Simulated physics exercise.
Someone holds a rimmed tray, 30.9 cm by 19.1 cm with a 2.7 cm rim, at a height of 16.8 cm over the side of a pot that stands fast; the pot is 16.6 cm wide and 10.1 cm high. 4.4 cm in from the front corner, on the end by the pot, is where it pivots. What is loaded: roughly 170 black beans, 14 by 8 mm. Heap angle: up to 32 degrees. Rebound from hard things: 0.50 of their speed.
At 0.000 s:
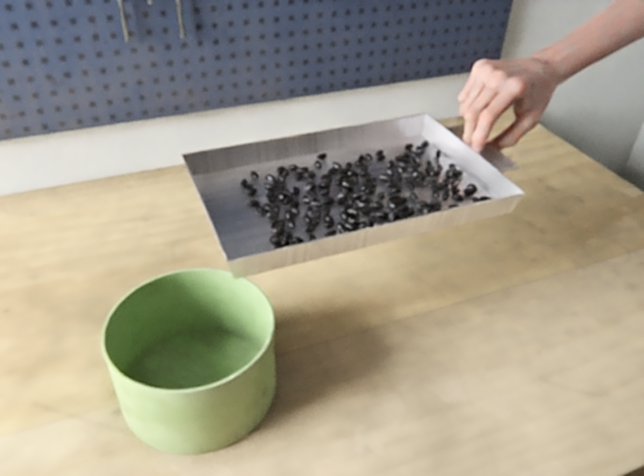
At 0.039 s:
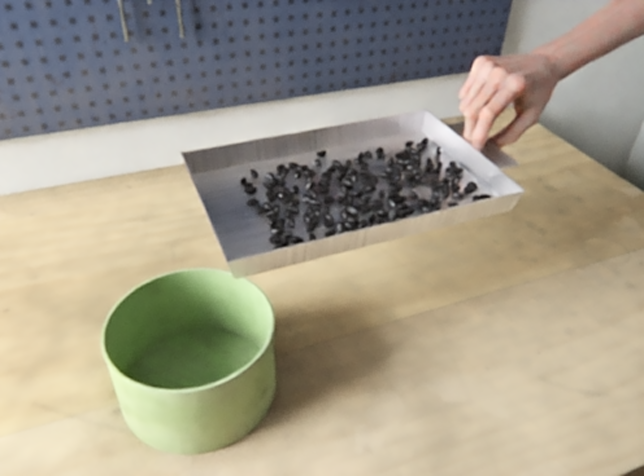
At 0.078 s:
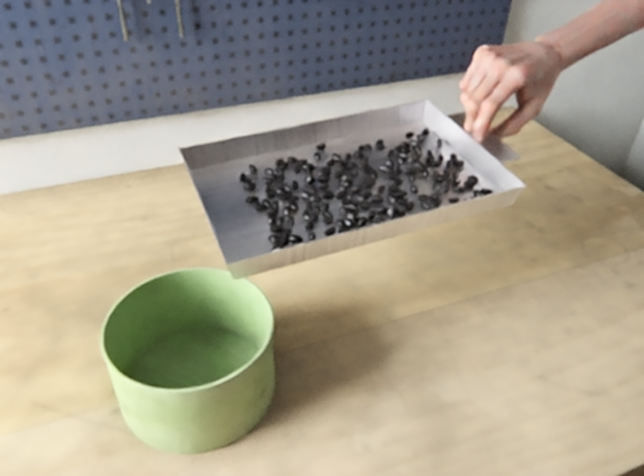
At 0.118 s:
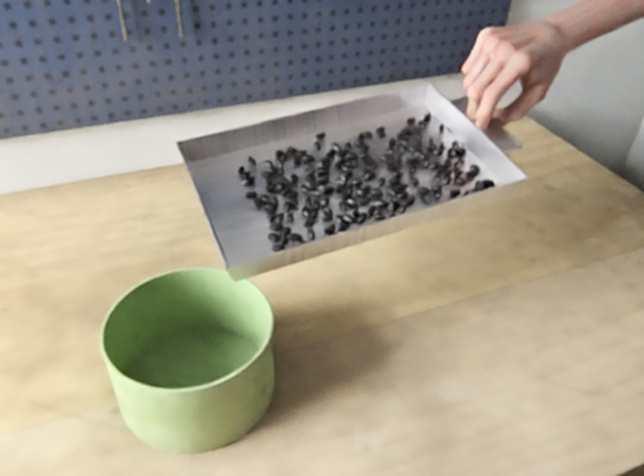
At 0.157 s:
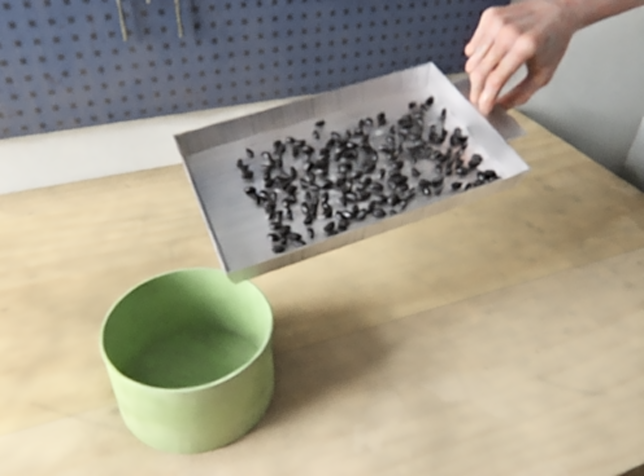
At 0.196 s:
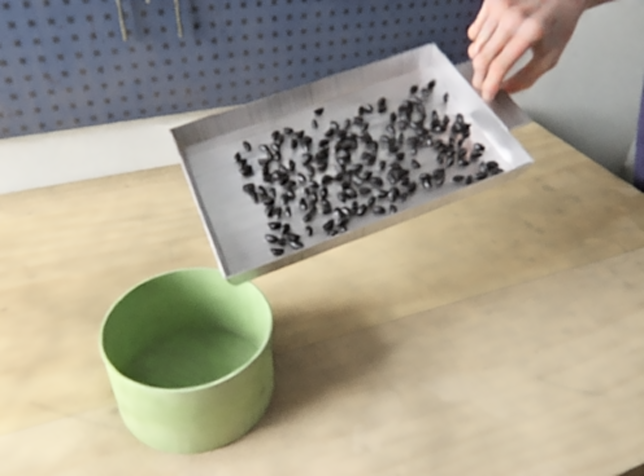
We see a hand holding a shallow rimmed tray of scattered black beans above a wooden table, beside a green pot. The hand raises the tray's right end, steadily tilting it toward the pot on the left.
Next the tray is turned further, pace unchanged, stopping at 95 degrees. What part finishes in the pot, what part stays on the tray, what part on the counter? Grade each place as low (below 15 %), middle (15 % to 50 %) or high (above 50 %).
Pot - high; tray - low; counter - middle.
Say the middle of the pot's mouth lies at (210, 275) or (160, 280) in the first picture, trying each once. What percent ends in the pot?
Estimates: 0 in a hundred and 0 in a hundred.
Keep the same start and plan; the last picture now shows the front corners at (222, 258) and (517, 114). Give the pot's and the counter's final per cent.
You'd end with pot at 50 and counter at 50.
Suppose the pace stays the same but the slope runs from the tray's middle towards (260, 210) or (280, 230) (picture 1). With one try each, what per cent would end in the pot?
That would be close to 60 per cent, then close to 95 per cent.
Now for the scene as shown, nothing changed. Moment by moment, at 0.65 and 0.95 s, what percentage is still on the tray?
85 then 10.
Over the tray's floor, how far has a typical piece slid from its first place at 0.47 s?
By then it sits near 6 cm from where it began.
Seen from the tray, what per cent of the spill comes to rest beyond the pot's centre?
Some 50 per cent.
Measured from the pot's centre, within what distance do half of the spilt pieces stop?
Roughly 18 cm.
After 0.47 s, tilt 57 degrees; the tray holds 100 %, the pot 0 %.
After 0.65 s, tilt 83 degrees; the tray holds 85 %, the pot 5 %.
After 0.95 s, tilt 95 degrees; the tray holds 10 %, the pot 65 %.
By 2.0 s all is still; pot 70 %, tray 0 %, counter 25 %.
